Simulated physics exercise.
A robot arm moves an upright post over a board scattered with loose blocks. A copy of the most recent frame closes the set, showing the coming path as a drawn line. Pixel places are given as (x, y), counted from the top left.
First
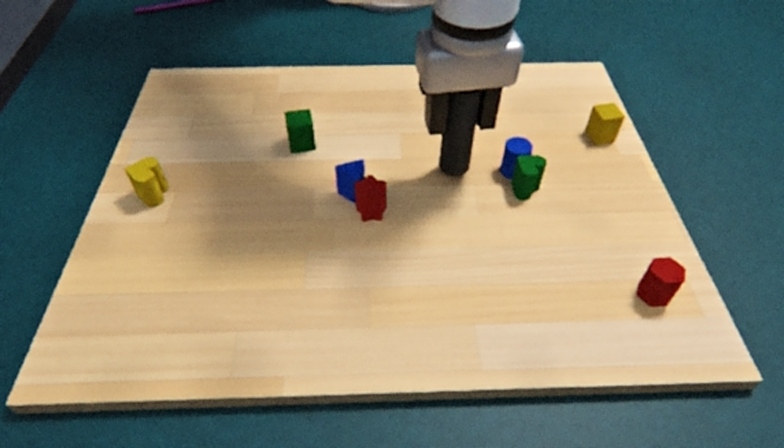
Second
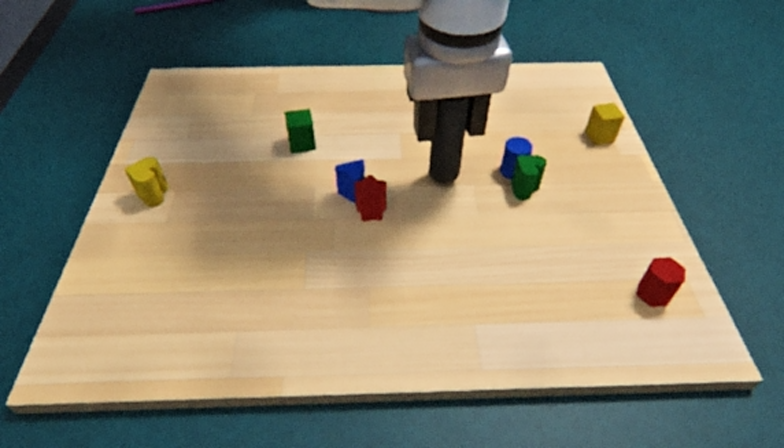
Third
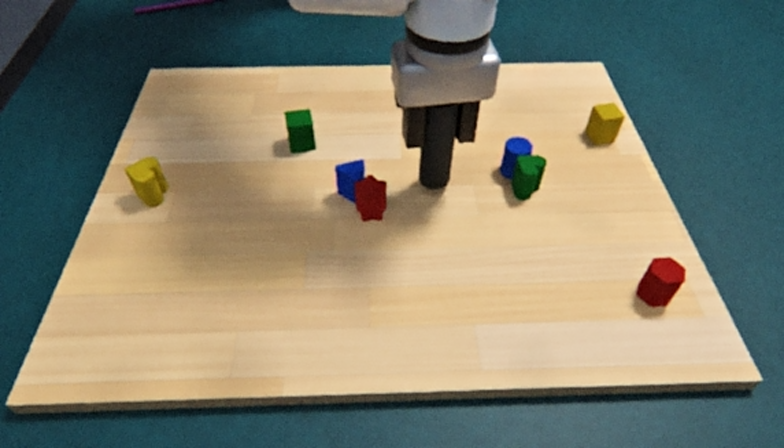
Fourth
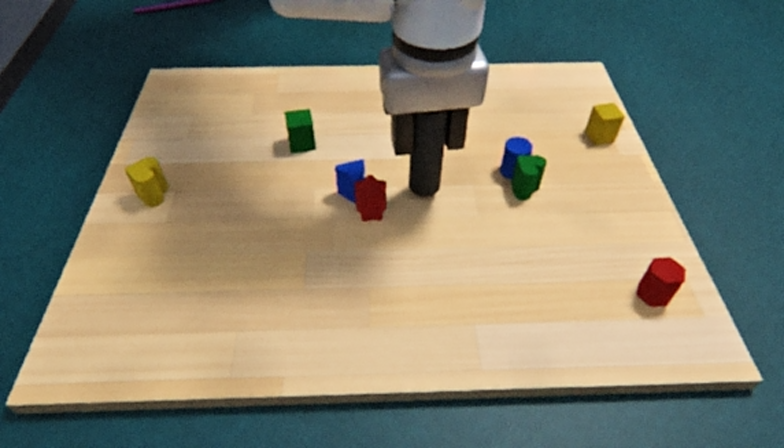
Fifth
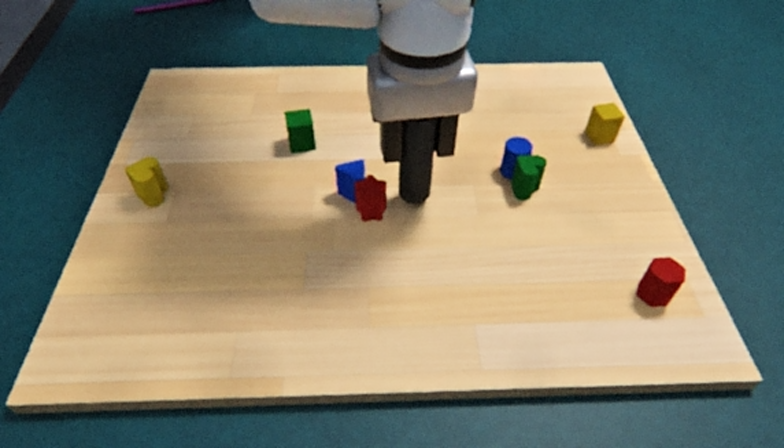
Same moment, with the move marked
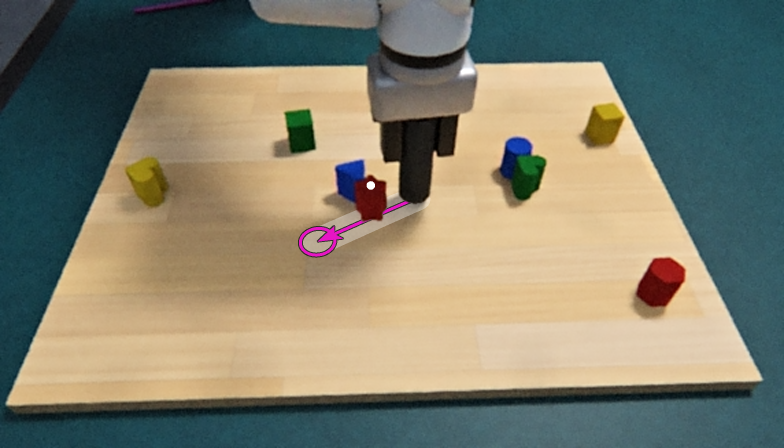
On a pale wooden board scattered with small red, blue, green and yellow blocks, a robot arm moves its dark upright post a short way left and slightly nearer, toward a red star beside a blue block, while the blocks stay still.
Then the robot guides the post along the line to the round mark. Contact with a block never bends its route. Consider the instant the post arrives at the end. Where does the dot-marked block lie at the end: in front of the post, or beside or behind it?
By the time the path ends, the dot-marked block has slid off to the side or behind.
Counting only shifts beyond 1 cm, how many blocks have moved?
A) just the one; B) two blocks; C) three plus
That would be A.
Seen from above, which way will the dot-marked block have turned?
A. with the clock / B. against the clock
Letter A.
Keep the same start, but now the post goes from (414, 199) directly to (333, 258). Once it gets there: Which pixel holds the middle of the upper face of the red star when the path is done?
Around (334, 197).
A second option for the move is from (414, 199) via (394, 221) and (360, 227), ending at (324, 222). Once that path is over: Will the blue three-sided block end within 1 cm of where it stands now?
The answer is no.
The drawn path runs from (414, 199) to (318, 241); the dot is on the red star.
On the path given first. One third of the way, post at (383, 206); blue three-sided block at (349, 168), turned 25° clockwise; red star at (348, 191), turned 15° clockwise.
Two thirds of the way, post at (351, 220); blue three-sided block at (348, 168), turned 30° clockwise; red star at (320, 194), turned 75° clockwise.
At the end, post at (317, 235); blue three-sided block at (348, 168), turned 30° clockwise; red star at (304, 195), turned 120° clockwise.
